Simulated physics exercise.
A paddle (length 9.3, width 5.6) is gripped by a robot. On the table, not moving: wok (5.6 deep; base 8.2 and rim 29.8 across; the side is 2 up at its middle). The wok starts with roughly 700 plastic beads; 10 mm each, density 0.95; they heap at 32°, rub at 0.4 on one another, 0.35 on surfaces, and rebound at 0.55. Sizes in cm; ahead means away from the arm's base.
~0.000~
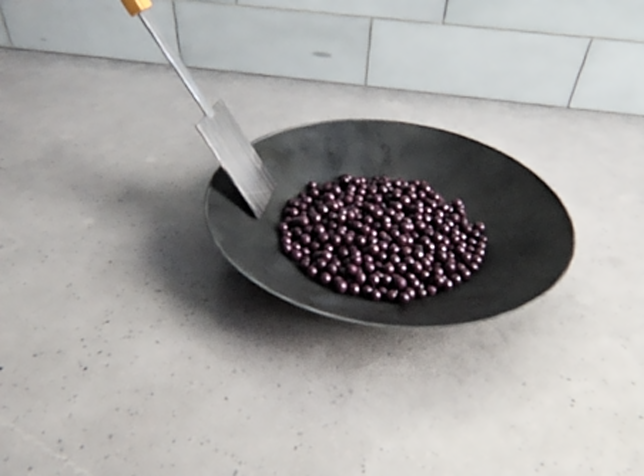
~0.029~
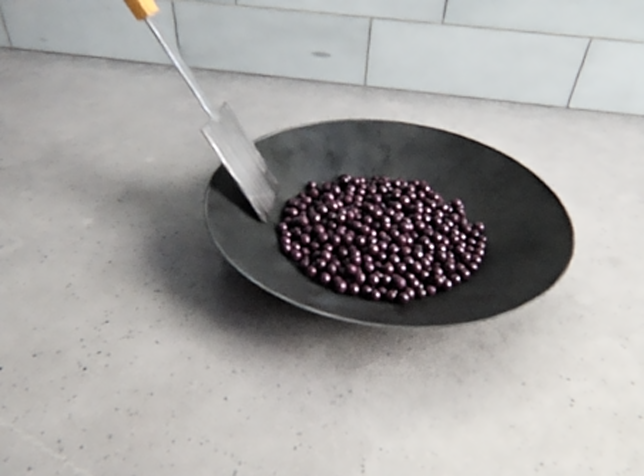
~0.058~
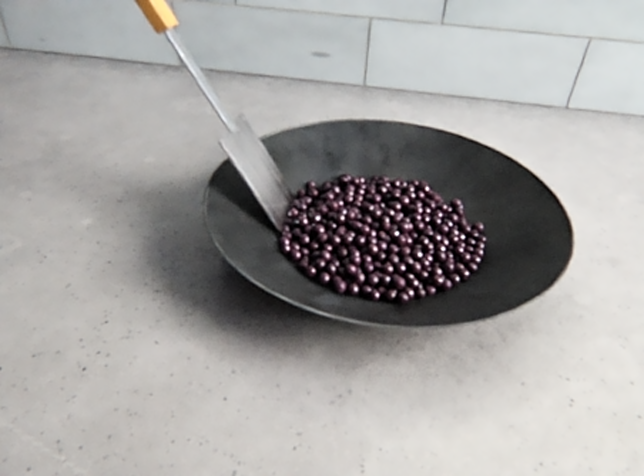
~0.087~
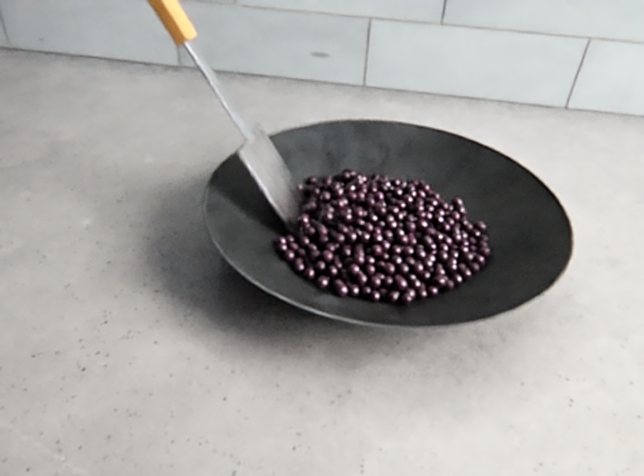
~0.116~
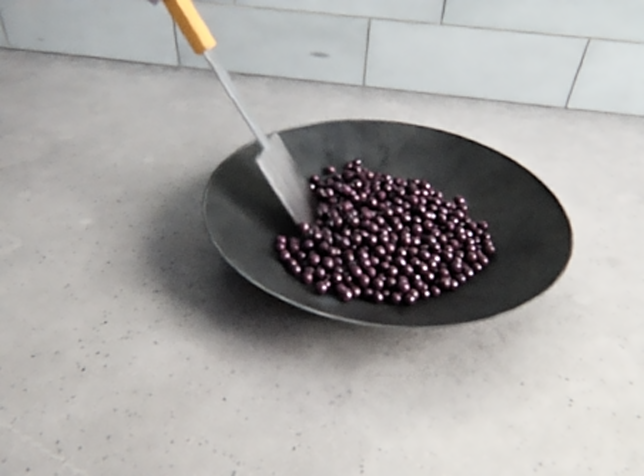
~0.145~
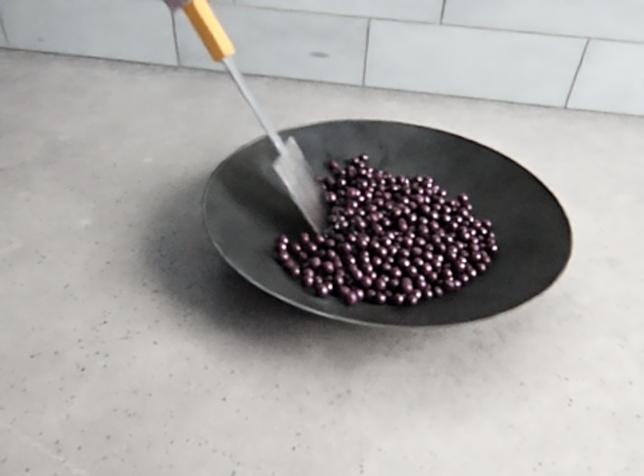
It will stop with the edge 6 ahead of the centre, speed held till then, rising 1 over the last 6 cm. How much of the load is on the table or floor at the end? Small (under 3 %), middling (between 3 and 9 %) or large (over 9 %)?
A small share, under 3 %, ends on the table or floor.
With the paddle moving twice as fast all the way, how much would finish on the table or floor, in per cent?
Then about 10 per cent.
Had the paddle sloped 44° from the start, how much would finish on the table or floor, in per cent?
It would be near 0 per cent.
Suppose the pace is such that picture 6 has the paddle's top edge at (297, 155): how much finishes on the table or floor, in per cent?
About 0 per cent.
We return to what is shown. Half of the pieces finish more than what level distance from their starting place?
Some 4 cm.
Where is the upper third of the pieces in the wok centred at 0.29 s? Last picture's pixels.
Near (456, 222).
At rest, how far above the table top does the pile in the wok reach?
About 6.5 cm.
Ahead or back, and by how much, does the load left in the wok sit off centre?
Some 4.0 cm ahead.
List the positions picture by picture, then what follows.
Paddle top edge at (208, 111), sloping 59°; upper third of the load around (381, 219), from x 285 to 480, top at y 180; 702 in the wok, in the first frame.
Paddle top edge at (214, 115), sloping 59°; upper third of the load around (381, 219), from x 285 to 480, top at y 180, in the second frame.
Paddle top edge at (231, 126), sloping 59°; upper third of the load around (379, 219), from x 285 to 480, top at y 180, in the third frame.
Paddle top edge at (248, 136), sloping 59°; upper third of the load around (379, 220), from x 280 to 485, top at y 170, in the fourth frame.
Paddle top edge at (266, 145), sloping 59°; upper third of the load around (386, 222), from x 280 to 490, top at y 165, in the fifth frame.
Paddle top edge at (282, 151), sloping 59°; upper third of the load around (398, 225), from x 280 to 490, top at y 160; 702 in the wok, in the sixth frame.
By 0.22 s, sloping 59°, highest piece 5 above the table; 702 in the wok.
By 0.29 s, sloping 59°, highest piece 6 above the table; 702 in the wok.
By 0.52 s, sloping 59°, highest piece 6 above the table; 702 in the wok.
By 1.57 s, sloping 59°, highest piece 6 above the table; 702 in the wok.
Final count, 702 in the wok. That is 0 % on the table or floor.
